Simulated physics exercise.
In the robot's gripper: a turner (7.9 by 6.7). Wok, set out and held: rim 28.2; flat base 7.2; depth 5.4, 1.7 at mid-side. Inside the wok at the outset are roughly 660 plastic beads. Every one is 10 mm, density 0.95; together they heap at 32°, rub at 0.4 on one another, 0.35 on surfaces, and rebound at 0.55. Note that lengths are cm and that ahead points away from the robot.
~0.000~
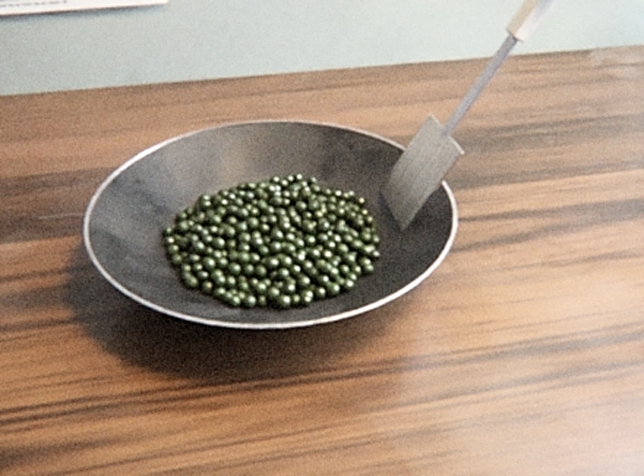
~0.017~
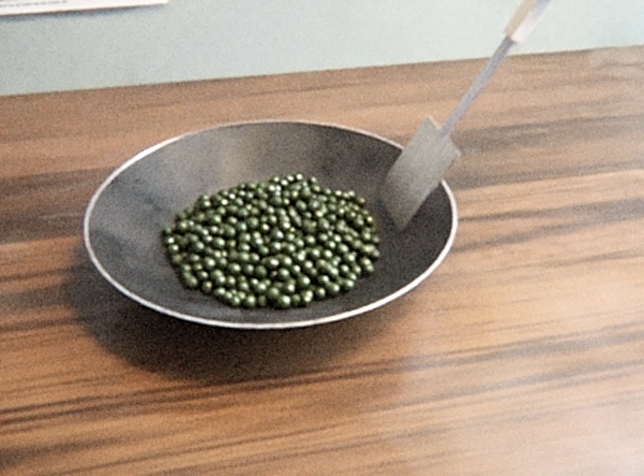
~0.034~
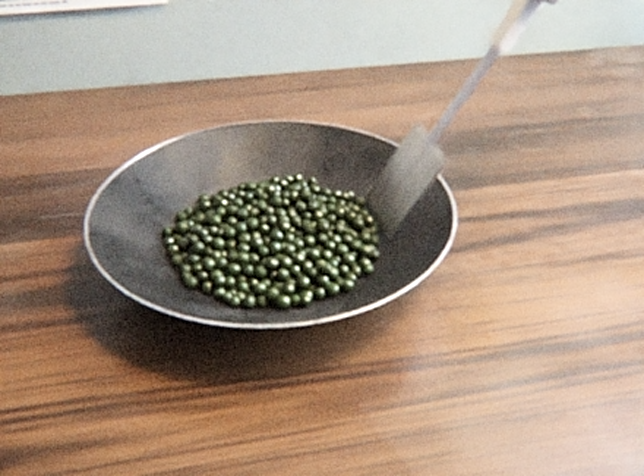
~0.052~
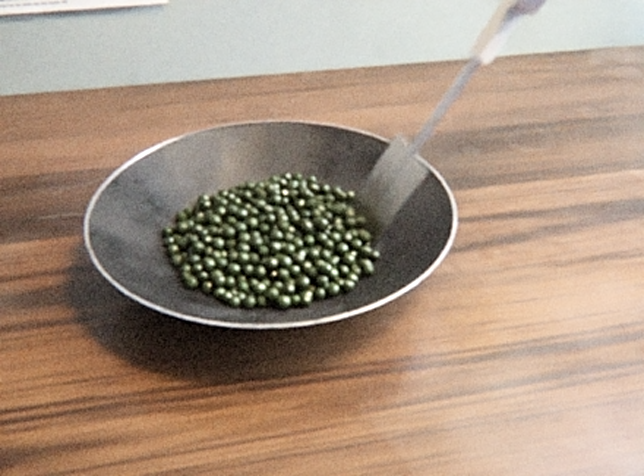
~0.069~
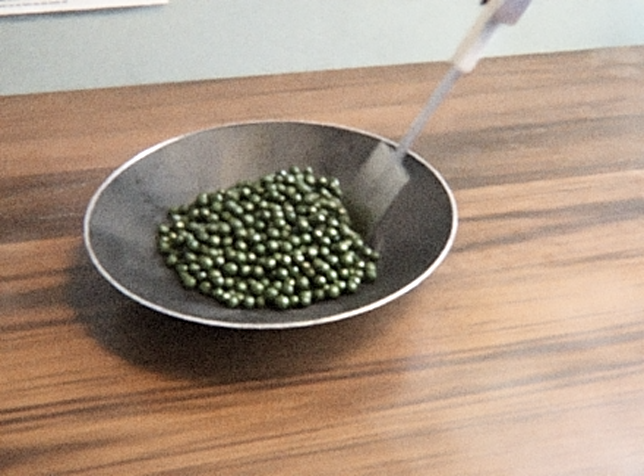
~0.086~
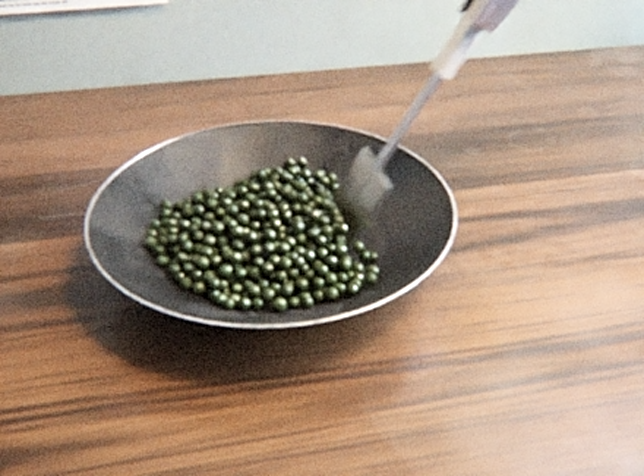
A spatula dips into a dark wok and pushes the heaped green beads leftward.
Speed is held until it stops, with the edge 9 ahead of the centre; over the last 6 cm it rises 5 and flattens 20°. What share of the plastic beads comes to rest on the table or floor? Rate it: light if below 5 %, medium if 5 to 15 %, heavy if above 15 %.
Rating: Heavy.
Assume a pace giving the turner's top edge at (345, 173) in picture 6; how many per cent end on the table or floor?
Some 35 per cent.
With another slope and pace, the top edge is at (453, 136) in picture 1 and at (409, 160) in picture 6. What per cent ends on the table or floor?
Around 10 per cent finishes there.
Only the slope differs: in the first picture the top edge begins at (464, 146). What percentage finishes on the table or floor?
20 percent or thereabouts.
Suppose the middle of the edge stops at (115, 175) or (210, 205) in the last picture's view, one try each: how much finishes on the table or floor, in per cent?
Around 30 per cent for the first try and 5 per cent for the second.
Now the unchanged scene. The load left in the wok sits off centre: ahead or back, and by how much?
The kept load is shifted forward by about 3.5 cm.
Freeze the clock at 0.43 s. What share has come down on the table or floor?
That would be near 15 per cent, give or take.
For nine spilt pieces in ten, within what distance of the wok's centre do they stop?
That distance is around 60 cm.
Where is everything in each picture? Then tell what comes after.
In the first frame, turner top edge at (446, 132), sloping 59°; upper third of the load around (275, 226), from x 170 to 375, top at y 180; 664 in the wok.
In the second frame, turner top edge at (444, 134), sloping 59°; upper third of the load around (275, 226), from x 170 to 375, top at y 180.
In the third frame, turner top edge at (431, 142), sloping 59°; upper third of the load around (275, 226), from x 170 to 375, top at y 180.
In the fourth frame, turner top edge at (413, 151), sloping 59°; upper third of the load around (277, 225), from x 170 to 375, top at y 175.
In the fifth frame, turner top edge at (395, 160), sloping 59°; upper third of the load around (277, 222), from x 165 to 375, top at y 170.
In the sixth frame, turner top edge at (377, 166), sloping 59°; upper third of the load around (267, 221), from x 150 to 375, top at y 160; 664 in the wok.
By 0.14 s, sloping 59°, highest piece 6 above the table; 664 in the wok.
By 0.20 s, sloping 52°, highest piece 6 above the table; 664 in the wok.
By 0.43 s, sloping 39°, highest piece 8 above the table; 511 in the wok, 99 on the table or floor, 54 on the blade or in flight.
By 1.48 s, sloping 39°, highest piece 5 above the table; 511 in the wok, 153 on the table or floor.
Final count, 511 in the wok, 153 on the table or floor. That is 23 % on the table or floor.
